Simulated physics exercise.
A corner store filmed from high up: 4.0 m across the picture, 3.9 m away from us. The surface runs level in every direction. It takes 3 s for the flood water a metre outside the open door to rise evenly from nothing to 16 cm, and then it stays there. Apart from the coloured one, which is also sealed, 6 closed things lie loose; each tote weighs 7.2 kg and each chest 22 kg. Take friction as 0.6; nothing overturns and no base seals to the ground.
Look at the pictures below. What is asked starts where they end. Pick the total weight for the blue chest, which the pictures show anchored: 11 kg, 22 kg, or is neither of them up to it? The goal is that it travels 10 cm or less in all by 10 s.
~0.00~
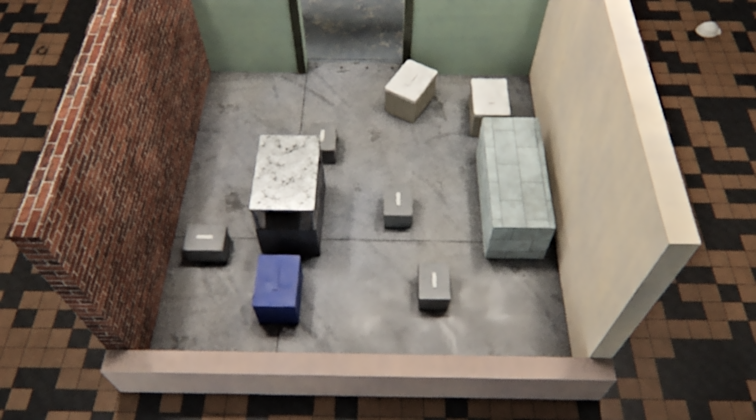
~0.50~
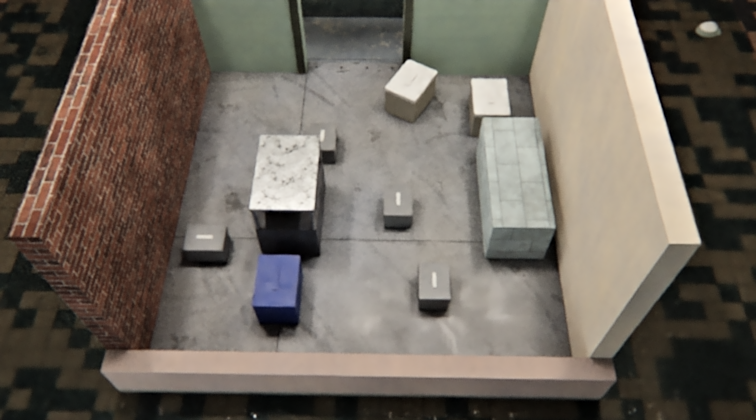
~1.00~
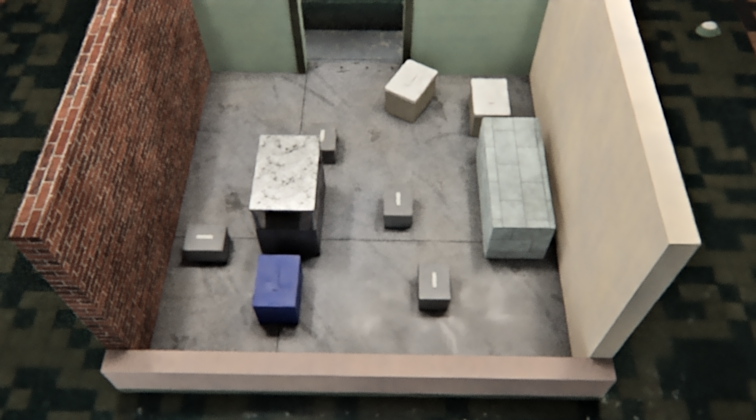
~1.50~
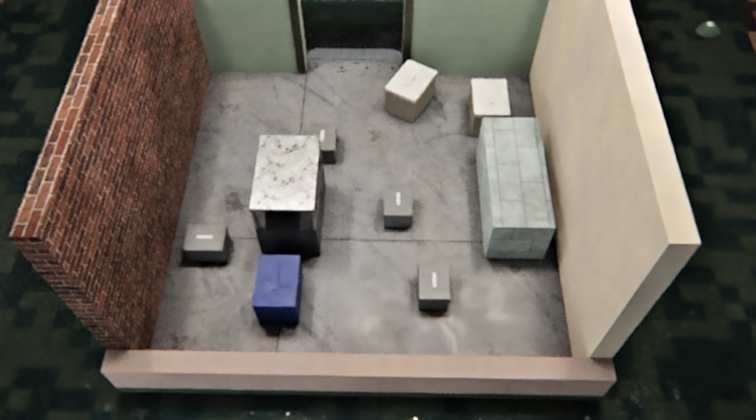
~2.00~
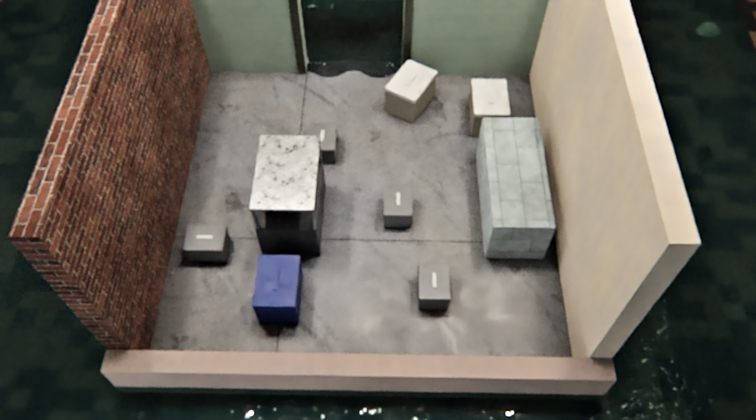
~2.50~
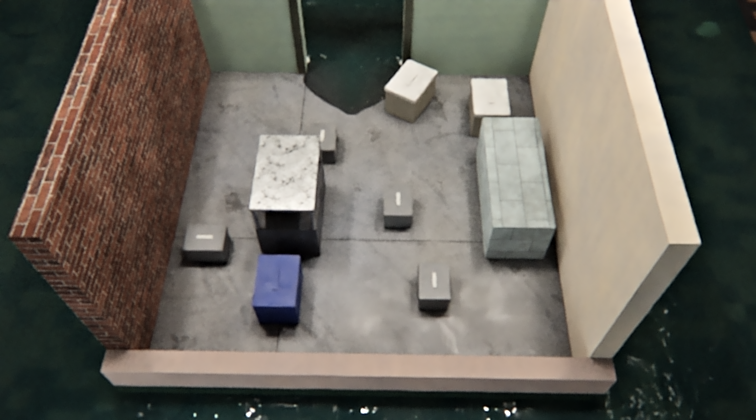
22 kg is needed.
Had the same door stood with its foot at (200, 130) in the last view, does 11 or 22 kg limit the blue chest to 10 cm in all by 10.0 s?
Then the smaller load will do.
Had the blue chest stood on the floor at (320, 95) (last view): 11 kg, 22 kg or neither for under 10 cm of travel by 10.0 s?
Here both come up short.
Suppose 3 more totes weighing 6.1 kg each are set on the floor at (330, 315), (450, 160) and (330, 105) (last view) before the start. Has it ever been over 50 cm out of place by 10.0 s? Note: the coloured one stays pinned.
In the order given, beyond the mark, then within the mark, and last beyond the mark.
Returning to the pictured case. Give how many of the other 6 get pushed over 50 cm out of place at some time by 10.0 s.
By my count, 1.
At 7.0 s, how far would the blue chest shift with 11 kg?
0 cm.
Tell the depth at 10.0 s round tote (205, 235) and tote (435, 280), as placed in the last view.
Depth approx. 8 cm / 4 cm.
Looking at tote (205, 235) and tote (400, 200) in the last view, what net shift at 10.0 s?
In that order: 40 cm, 40 cm.
After 3.5 s the blue chest would be 0 cm from its start with 11 kg and 0 cm from its start with 22 kg; 0 cm of water round it then.
After 4.5 s the blue chest would be 0 cm from its start with 11 kg and 0 cm from its start with 22 kg; 0 cm of water round it then.
After 7.0 s the blue chest would be 0 cm from its start with 11 kg and 0 cm from its start with 22 kg; 2 cm of water round it then.
After 10.0 s the blue chest would be 49 cm from its start with 11 kg and 0 cm from its start with 22 kg; 7 cm of water round it then.
